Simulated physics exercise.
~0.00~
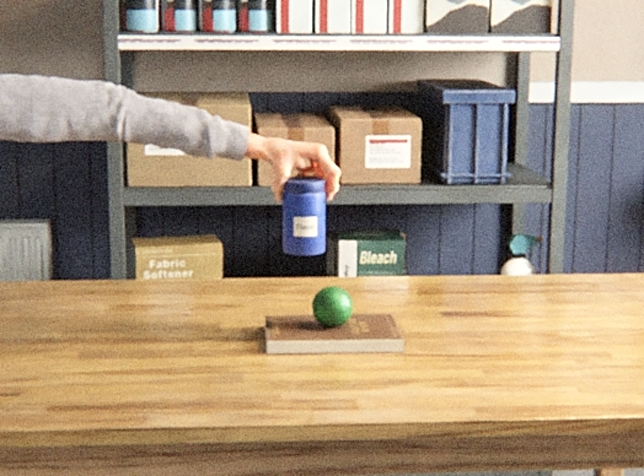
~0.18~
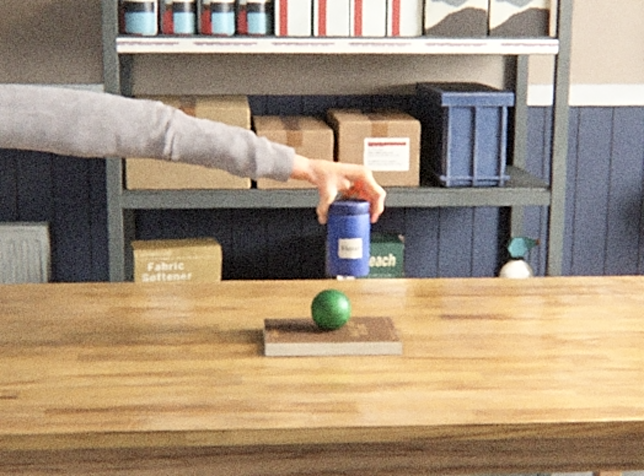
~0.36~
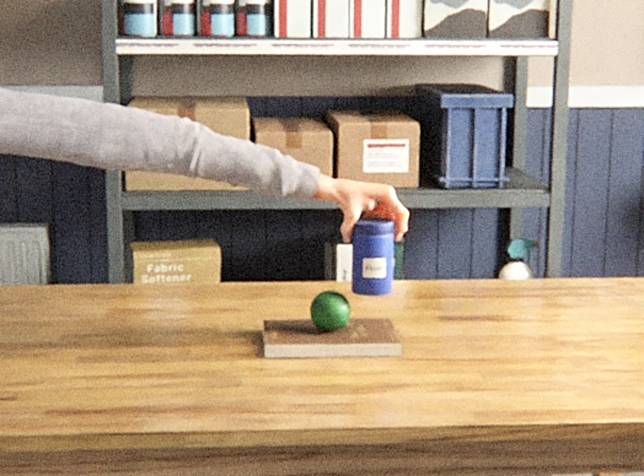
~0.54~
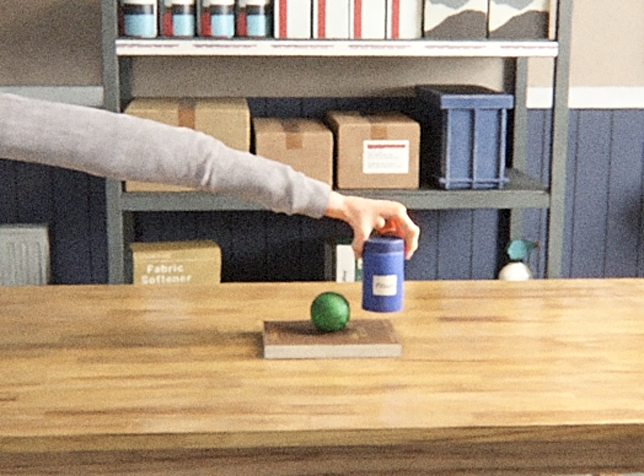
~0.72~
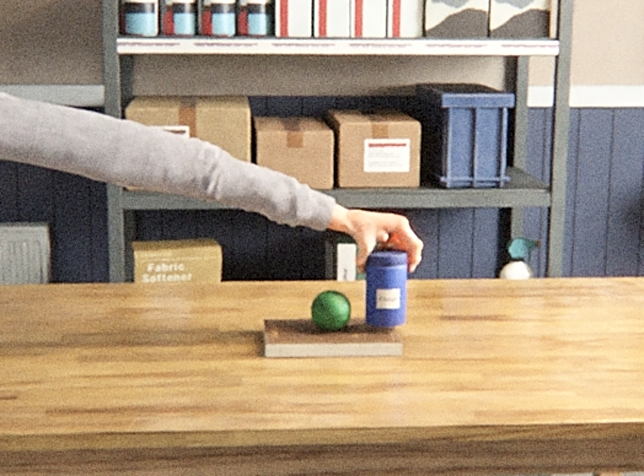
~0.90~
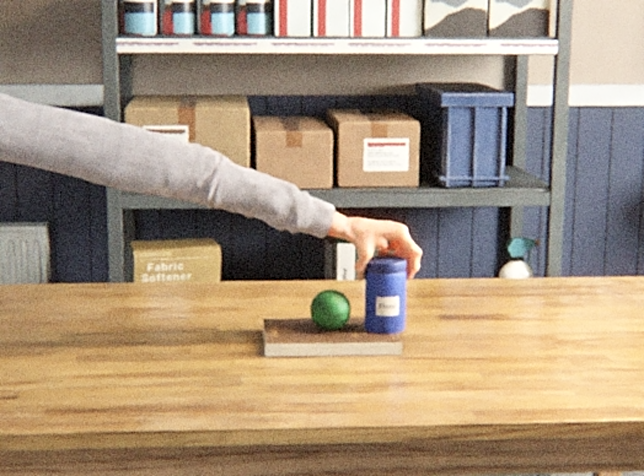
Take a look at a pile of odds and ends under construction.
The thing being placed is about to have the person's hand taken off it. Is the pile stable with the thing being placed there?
It remains steady.
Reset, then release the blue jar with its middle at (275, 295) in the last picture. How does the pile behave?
It stays stable.
By 1.60 s, all is still.
By 2.40 s, blue jar resting near (385, 295).
When it is over (3.1 s), all 3 as before. End places, in pixels of the last picture, blue jar near (385, 295). The pile keeps its balance.
